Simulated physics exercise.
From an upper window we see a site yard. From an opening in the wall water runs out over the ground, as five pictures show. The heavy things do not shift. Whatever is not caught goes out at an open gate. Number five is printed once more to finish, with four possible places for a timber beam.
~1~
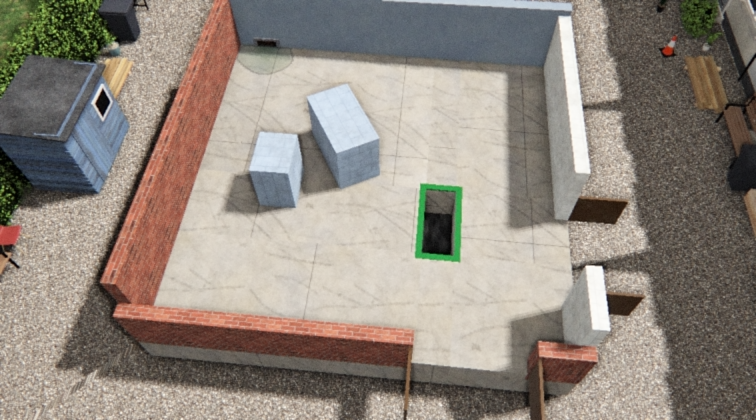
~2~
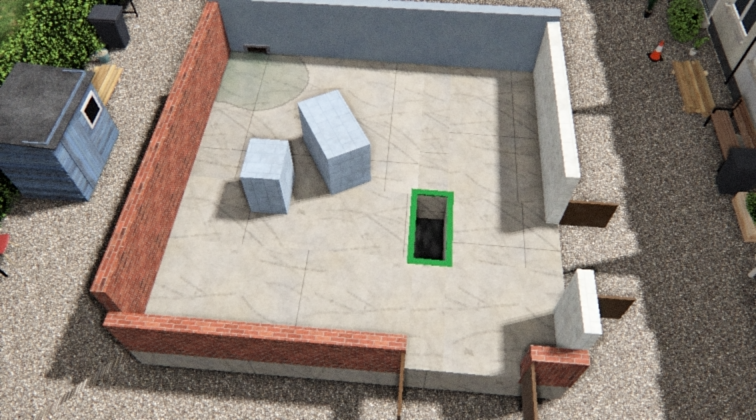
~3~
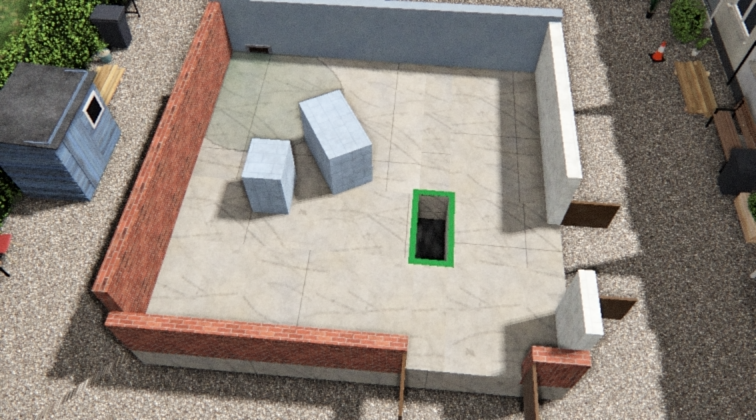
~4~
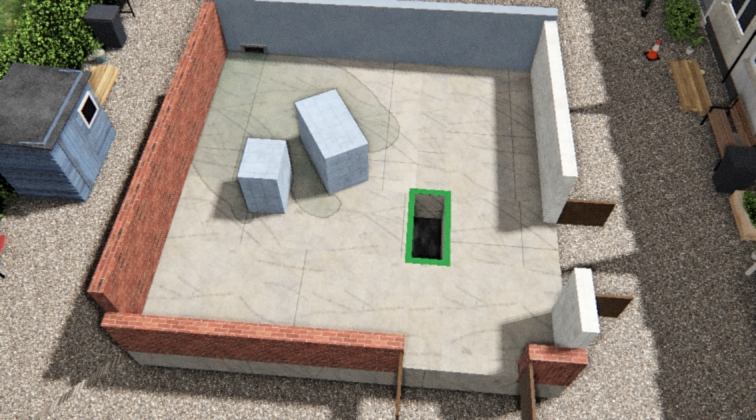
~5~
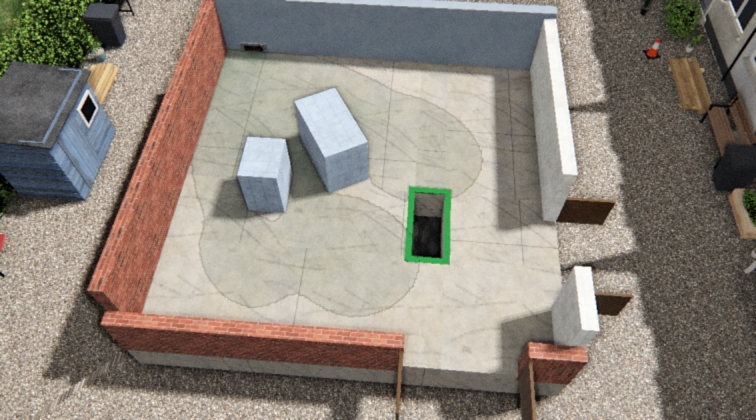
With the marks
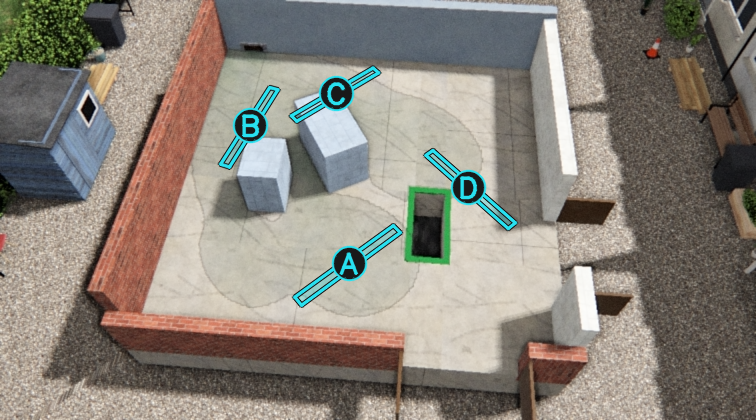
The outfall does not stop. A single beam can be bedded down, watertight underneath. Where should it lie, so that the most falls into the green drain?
Place A does it best.
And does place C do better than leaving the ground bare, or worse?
It is worse.
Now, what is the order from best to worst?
The order is A, D, B, C.
On the marked copy, A from (298, 301) to (396, 229); B from (225, 165) to (273, 88); C from (294, 118) to (375, 70); D from (429, 152) to (511, 225).
With A, about 33 % of the stream goes into the green drain, about 66 % out by the gates.
With B, about 11 % of the stream goes into the green drain, about 89 % out by the gates.
With C, about 8 % of the stream goes into the green drain, about 92 % out by the gates.
With D, about 16 % of the stream goes into the green drain, about 84 % out by the gates.
